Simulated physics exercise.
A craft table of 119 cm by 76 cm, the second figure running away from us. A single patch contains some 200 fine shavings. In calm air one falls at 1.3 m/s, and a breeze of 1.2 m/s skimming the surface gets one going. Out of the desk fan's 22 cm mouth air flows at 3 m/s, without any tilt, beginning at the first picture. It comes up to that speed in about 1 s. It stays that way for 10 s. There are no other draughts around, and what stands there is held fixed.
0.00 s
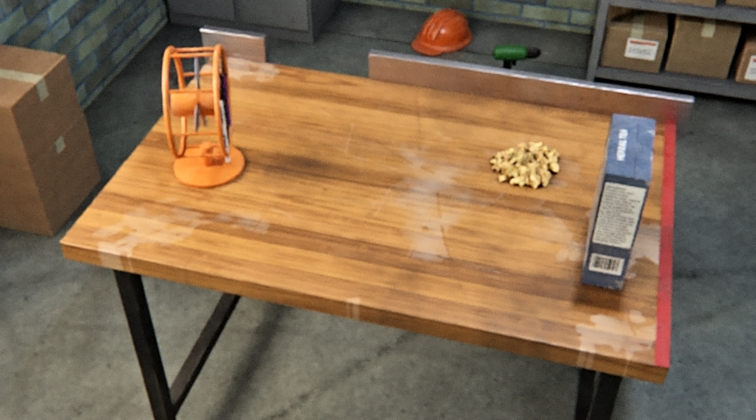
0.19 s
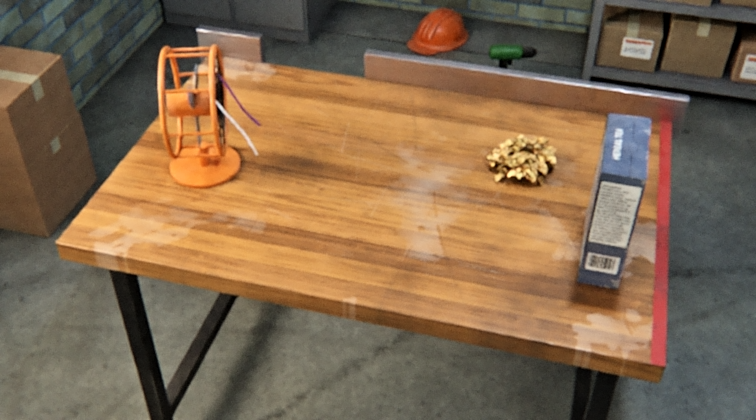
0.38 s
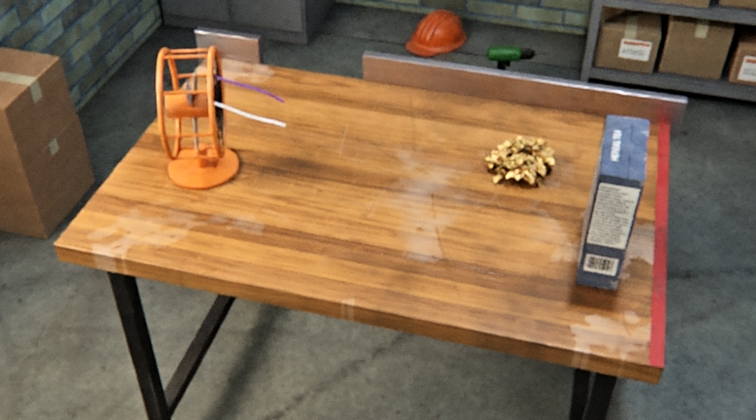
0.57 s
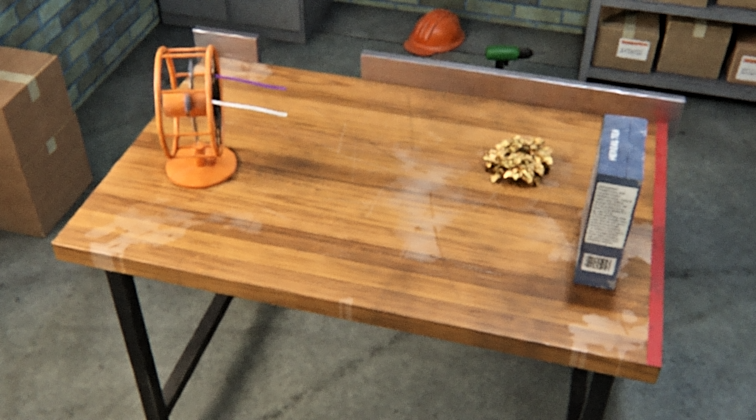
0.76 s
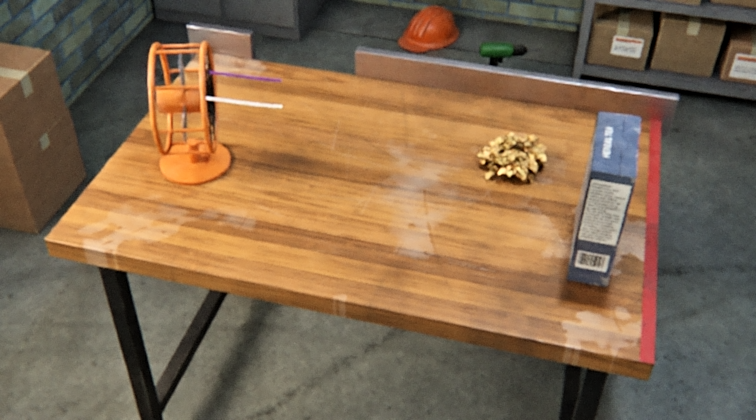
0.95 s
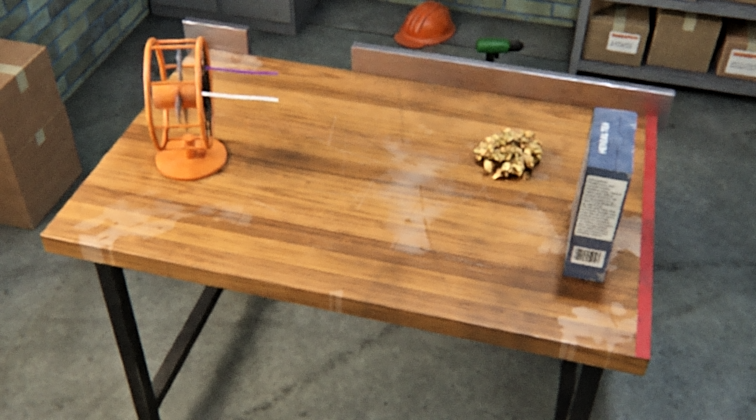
Two ribbons on an orange desk fan lifted and streamed out straight to the right across a wooden table, while a small pile of golden shavings and an upright box stayed still.
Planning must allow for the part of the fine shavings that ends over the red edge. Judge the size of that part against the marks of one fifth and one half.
That part is more than one half.
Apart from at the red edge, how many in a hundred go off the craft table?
I would say close to 0 %.
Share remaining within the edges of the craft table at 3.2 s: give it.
Estimate: Near 0 percent.
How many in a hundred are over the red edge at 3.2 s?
Near 100 %.
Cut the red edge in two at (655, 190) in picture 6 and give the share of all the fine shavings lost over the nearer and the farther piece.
I'd put near 5 percent on the nearer stretch and close to 100 percent on the farther one.
After 2.0 s, 90 % are over the red edge; 71 % have settled or left.
After 3.2 s, 100 % are over the red edge; 100 % have settled or left.
After 5.5 s, 100 % are over the red edge; 100 % have settled or left.
After 10.0 s, at the end, 100 % are over the red edge.
